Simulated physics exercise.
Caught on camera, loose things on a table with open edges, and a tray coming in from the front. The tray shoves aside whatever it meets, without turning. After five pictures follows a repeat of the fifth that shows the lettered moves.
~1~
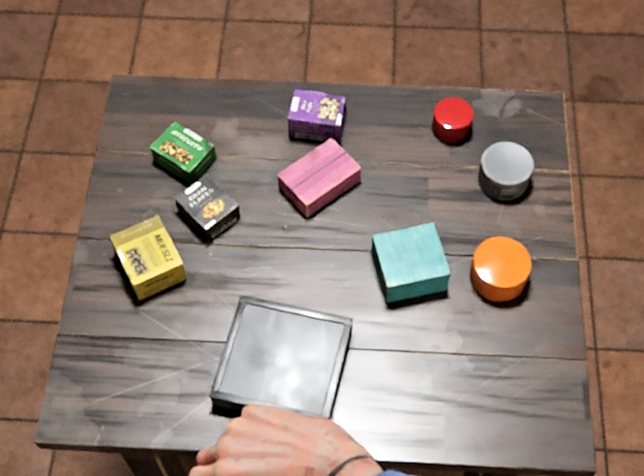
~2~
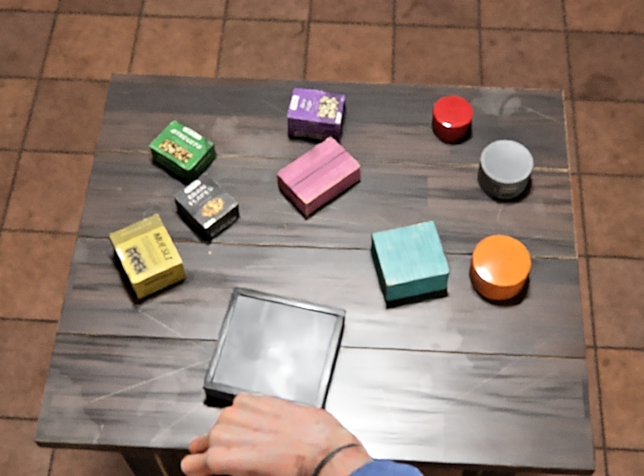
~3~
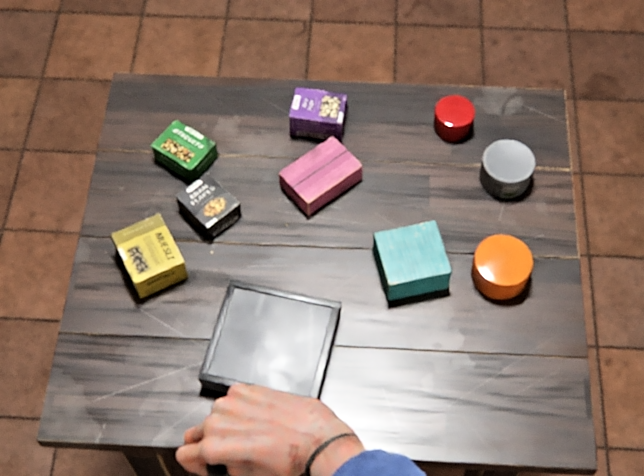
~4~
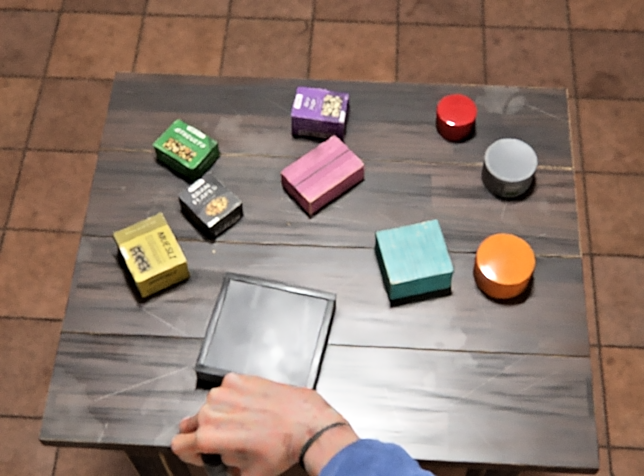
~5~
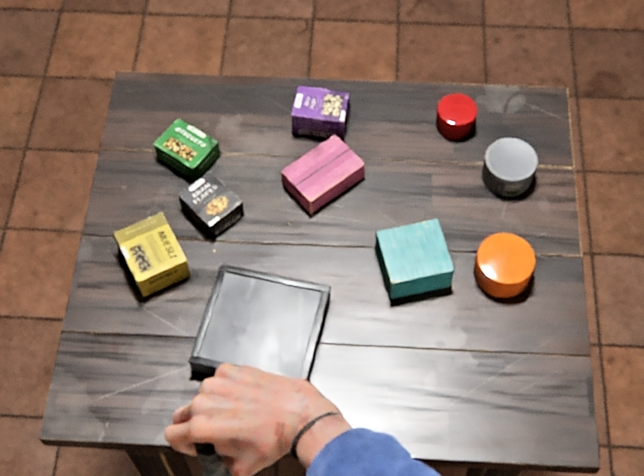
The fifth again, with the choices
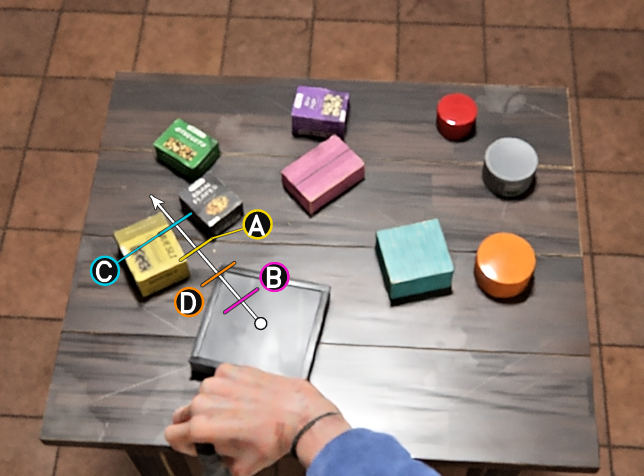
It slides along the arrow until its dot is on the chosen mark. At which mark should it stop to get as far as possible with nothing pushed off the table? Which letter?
Up to mark C.
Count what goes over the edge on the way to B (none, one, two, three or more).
By then, none.
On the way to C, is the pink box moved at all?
By then, no.
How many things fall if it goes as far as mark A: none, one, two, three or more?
In all, none.
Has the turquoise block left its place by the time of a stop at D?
No.
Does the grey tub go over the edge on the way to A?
No.
On the marked copy, A at (197, 249); B at (241, 301); C at (175, 224); D at (218, 274); the arrow from (261, 324) to (152, 196); the white dot at (261, 324).
With C. Early on, tray (229, 291); yellow packet (142, 249); red pot (456, 117).
Further on, tray (197, 253); yellow packet (112, 240); black packet (216, 184).
At the end, tray (177, 230); yellow packet (88, 227); green packet (184, 144); nothing has fallen.
As for the rest, A is safe but short; B is safe but short; D is safe but short.
